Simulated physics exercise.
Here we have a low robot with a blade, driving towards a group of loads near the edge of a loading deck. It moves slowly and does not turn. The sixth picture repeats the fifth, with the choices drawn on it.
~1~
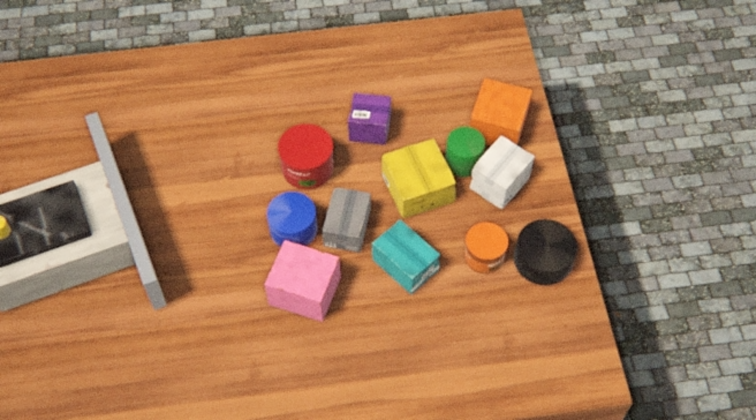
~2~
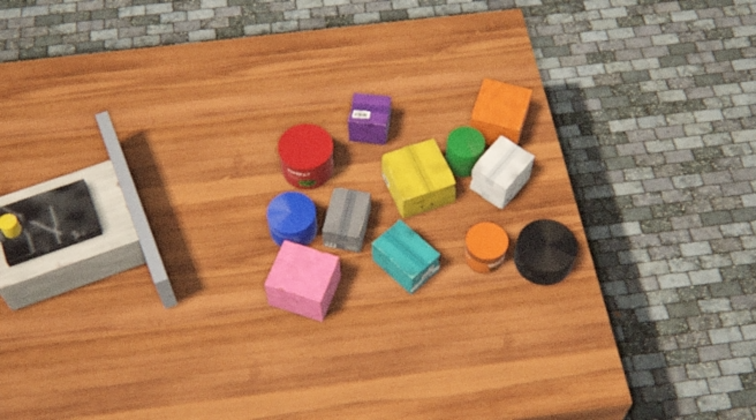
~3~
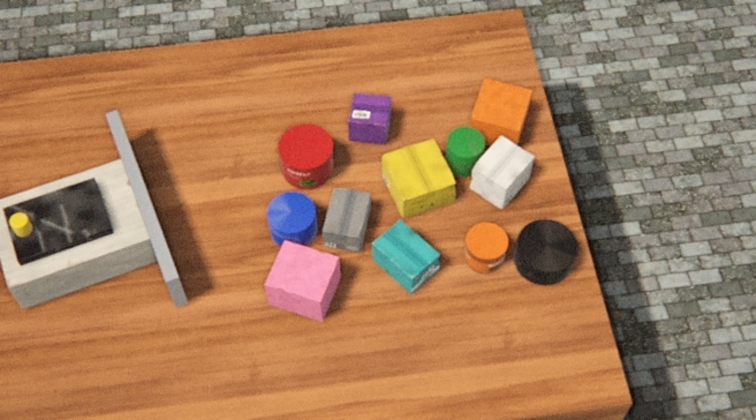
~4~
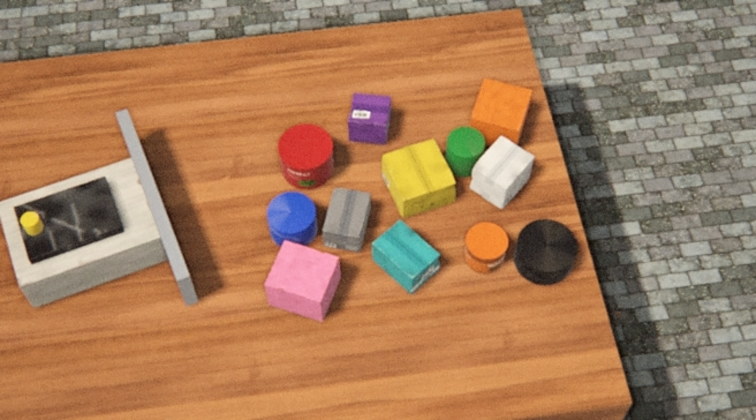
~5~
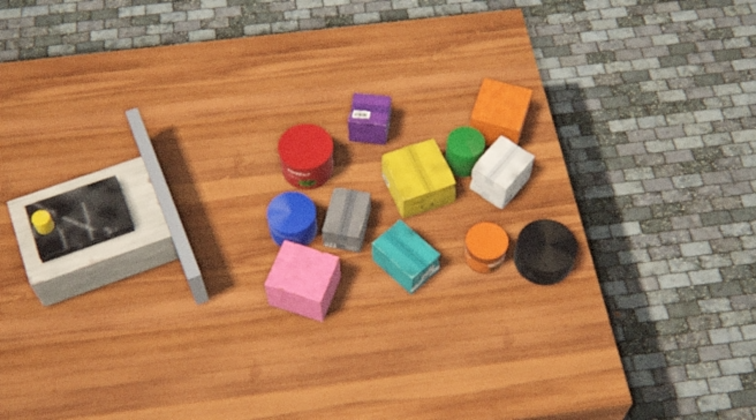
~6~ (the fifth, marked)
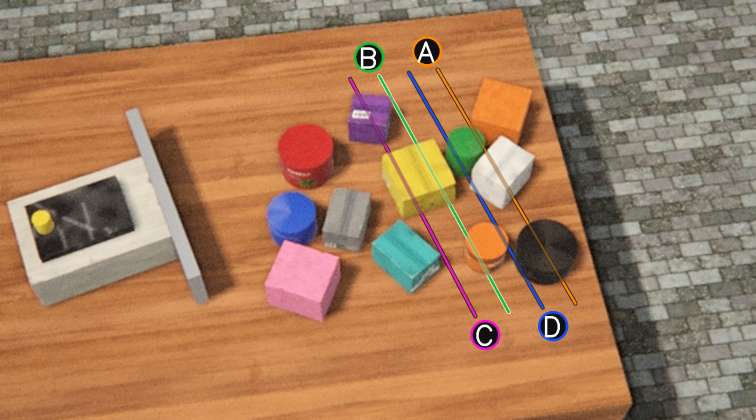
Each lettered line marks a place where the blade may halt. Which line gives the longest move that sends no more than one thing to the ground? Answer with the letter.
Stop at B.
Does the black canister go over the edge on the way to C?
By then, no.
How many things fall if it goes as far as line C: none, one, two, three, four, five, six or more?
In all, none.
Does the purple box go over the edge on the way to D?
No.
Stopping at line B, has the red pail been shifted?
Yes.
On the marked copy, A at (502, 178); B at (440, 185); C at (409, 189); D at (471, 182).
Taking B. A third of the way, robot (190, 203); pink crate (339, 282); blue canister (307, 217).
Two thirds of the way, robot (292, 191); white box (514, 170); green canister (479, 145).
When it is over, robot (368, 182); white box over the edge; black canister (577, 248); one fallen.
As for the rest, A drops five; C is within the limit but short; D drops two.
